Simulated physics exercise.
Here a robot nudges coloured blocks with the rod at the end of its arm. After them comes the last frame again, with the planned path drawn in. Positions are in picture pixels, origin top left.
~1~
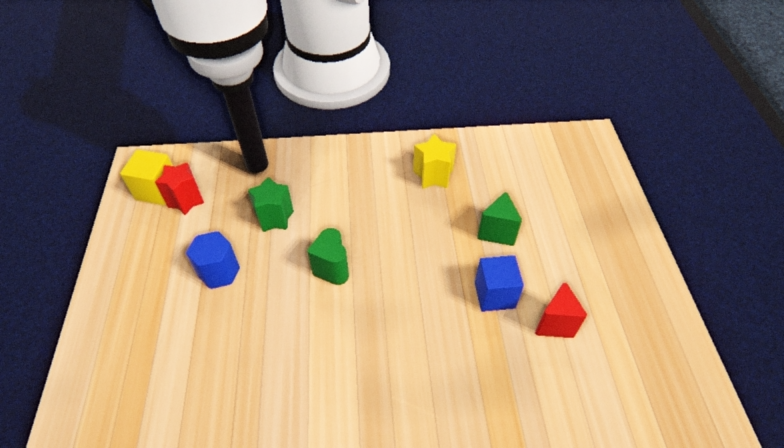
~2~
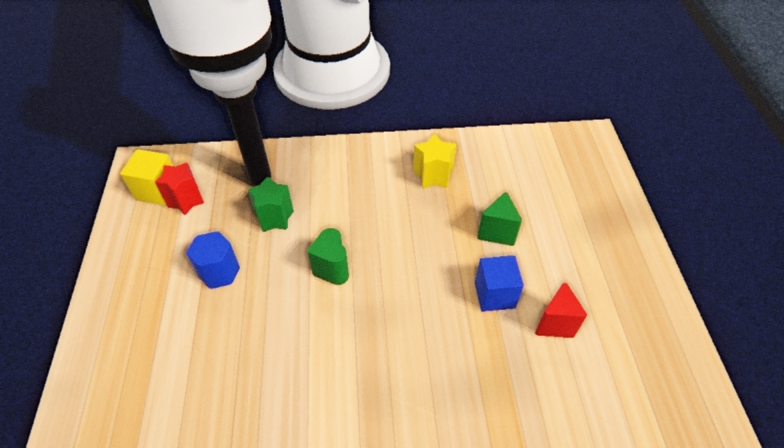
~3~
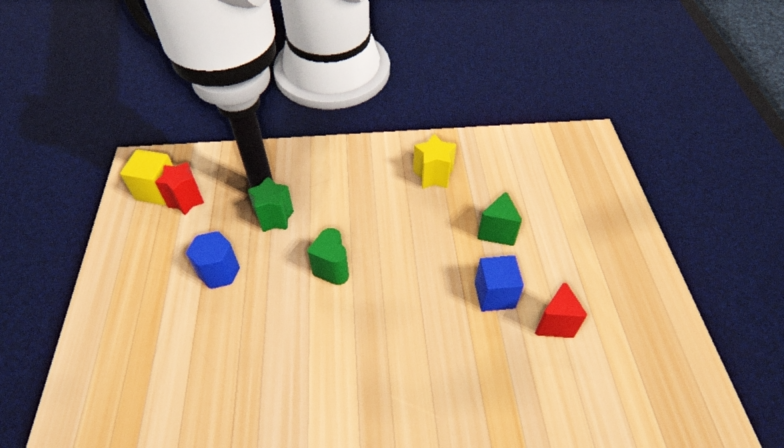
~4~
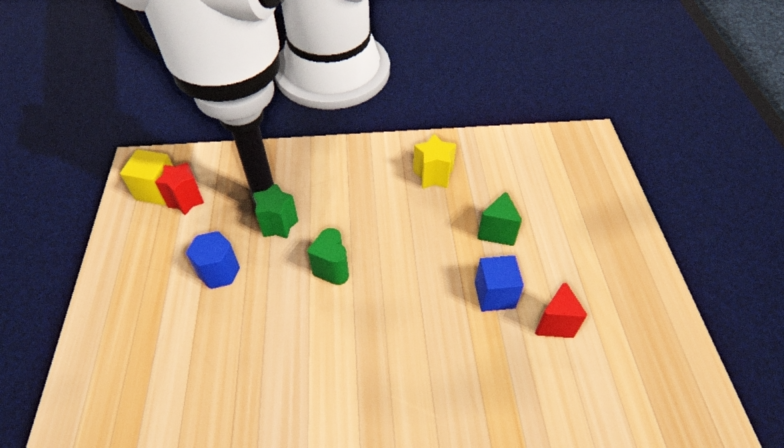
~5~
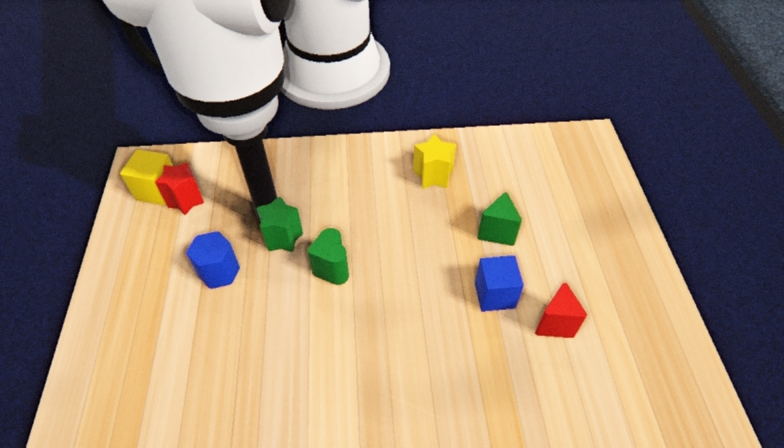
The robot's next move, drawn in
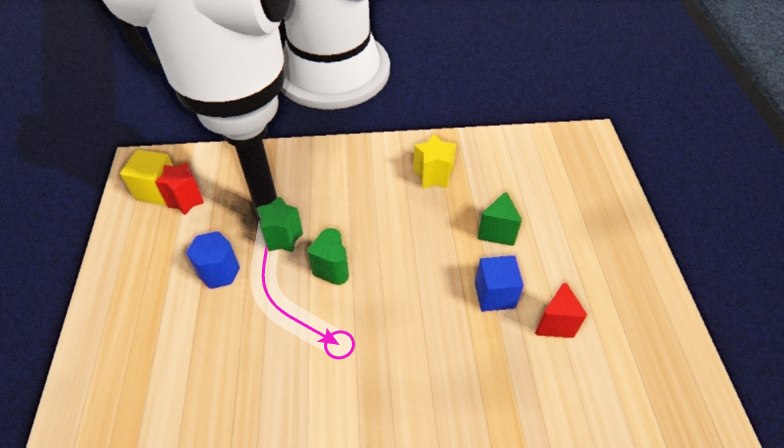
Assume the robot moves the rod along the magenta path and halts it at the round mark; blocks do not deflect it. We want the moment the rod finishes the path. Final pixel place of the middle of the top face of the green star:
The middle of the upper face of the green star will lie at about (287, 239) in the picture.
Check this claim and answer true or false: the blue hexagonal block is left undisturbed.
True
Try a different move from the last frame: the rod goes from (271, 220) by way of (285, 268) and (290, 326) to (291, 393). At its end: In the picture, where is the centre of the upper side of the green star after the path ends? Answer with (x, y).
I think it will end close to (314, 279).
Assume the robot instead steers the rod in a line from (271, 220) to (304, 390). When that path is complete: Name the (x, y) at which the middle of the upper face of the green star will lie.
Its top face will be centred at roughly (313, 279).
Path on the board, from (271, 220) by way of (264, 269) and (286, 314) to (340, 345).
On the path given first. One third of the way, rod (262, 264); green star (286, 238), turned 60° anticlockwise.
Two thirds of the way, rod (286, 310); green star (287, 239), turned 65° anticlockwise.
At the end, rod (339, 340); blue hexagonal block in place; green star (287, 239), turned 65° anticlockwise.
